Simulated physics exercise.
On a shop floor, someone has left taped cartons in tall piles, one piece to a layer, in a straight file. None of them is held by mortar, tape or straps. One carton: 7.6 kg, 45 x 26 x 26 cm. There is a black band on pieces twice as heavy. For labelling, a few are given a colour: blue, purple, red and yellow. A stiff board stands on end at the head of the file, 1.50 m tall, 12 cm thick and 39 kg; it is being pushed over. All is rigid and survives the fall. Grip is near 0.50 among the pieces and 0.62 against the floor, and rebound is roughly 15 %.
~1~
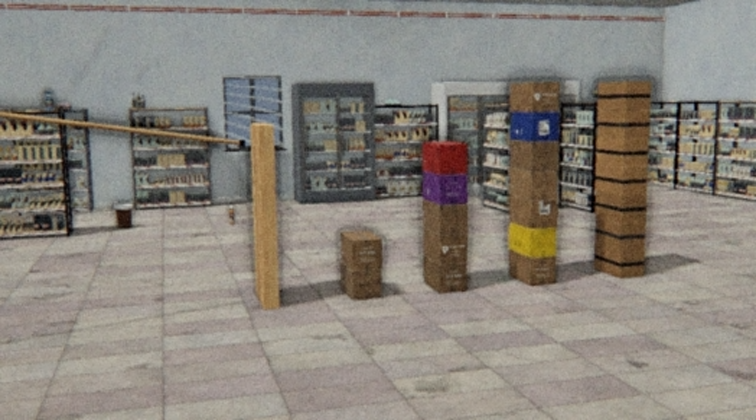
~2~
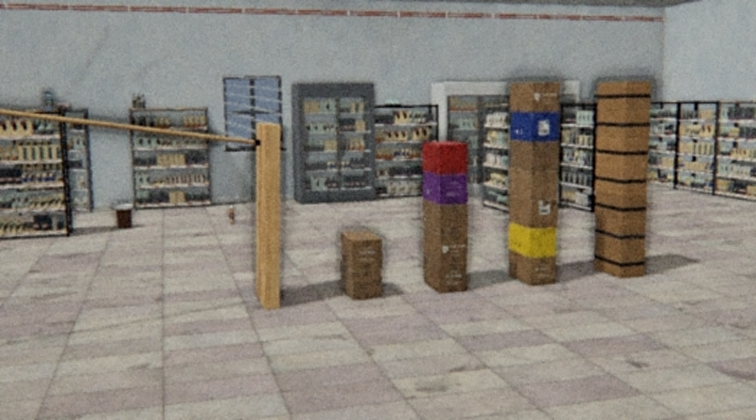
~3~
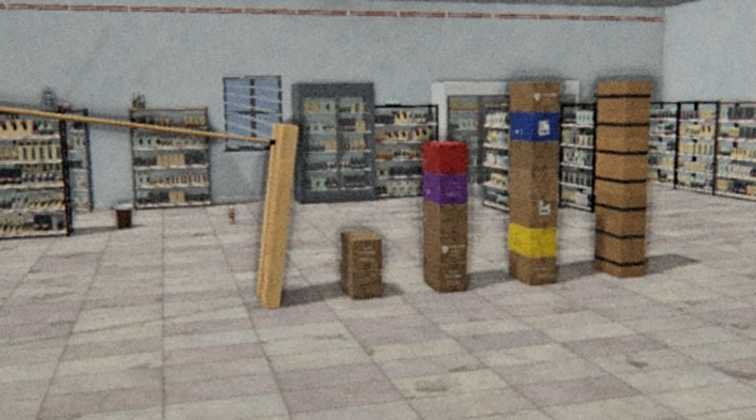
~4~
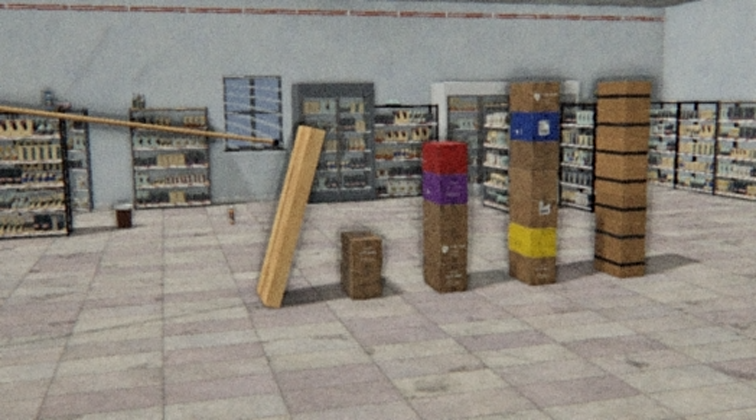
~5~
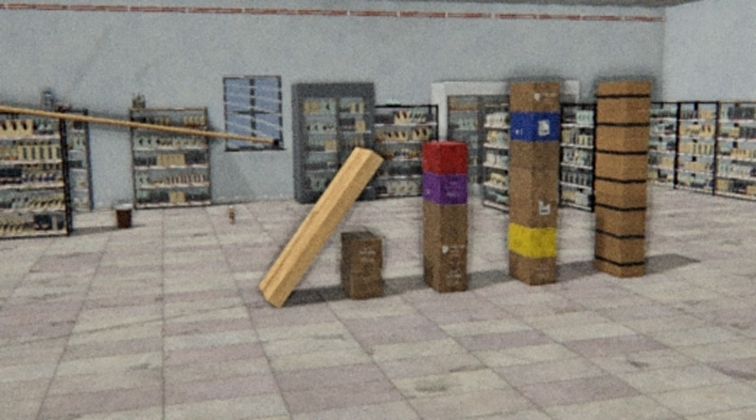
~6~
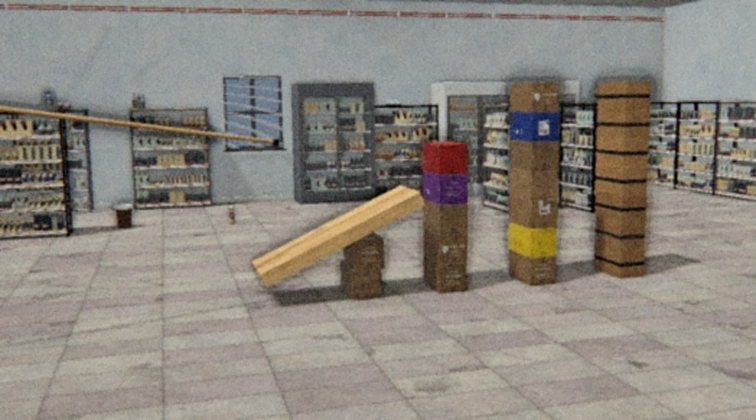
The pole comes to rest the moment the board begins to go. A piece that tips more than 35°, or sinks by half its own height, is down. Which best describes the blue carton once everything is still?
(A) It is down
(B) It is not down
(B) It is not down.
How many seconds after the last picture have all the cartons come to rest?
I'd put it around 1.0 seconds.
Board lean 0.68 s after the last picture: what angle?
At that moment it leans around 50° from upright.
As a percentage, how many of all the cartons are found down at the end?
Share: Approx. 0 %.
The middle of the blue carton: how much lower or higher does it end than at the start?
Lower, by roughly 0 cm.
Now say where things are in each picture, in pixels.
In the first frame (each place is the centre of the face we see best), pole end (242, 143) 8 cm short, board 0° from upright; blue carton (546, 127); purple carton (454, 190); red carton (454, 159); the others all in place.
In the second frame, pole end (257, 143) 47 mm in, board 2° from upright; blue carton (546, 127).
In the third frame, pole end (272, 142) 17 cm in, board 8° from upright; blue carton (546, 127); the others all in place.
In the fourth frame, pole end (276, 142) 20 cm in, stopped, board 16° from upright; blue carton (546, 127); the others all in place.
In the fifth frame, pole end (276, 142) 20 cm in, stopped, board 37° from upright; blue carton (546, 127); the others all in place.
In the sixth frame, pole end (276, 142) 20 cm in, stopped, board 66° from upright; blue carton (546, 127); purple carton (454, 190); red carton (454, 159); one has shifted.
Then, 0.30 s later than the last frame, board 67° from upright; none of the 21 cartons down, 1 disturbed; blue carton unmoved.
Then, 0.48 s later than the last frame, board 56° from upright; none of the 21 cartons down, 1 disturbed; blue carton unmoved.
Then, 0.68 s later than the last frame, board 52° from upright; none of the 21 cartons down, 1 disturbed; blue carton unmoved.
When it is over, board 52° from upright; none of the 21 cartons down, 1 disturbed; blue carton unmoved; yellow carton unmoved; purple carton unmoved. In pixels of the last frame, middles, blue carton near (534, 126), yellow carton near (532, 239).
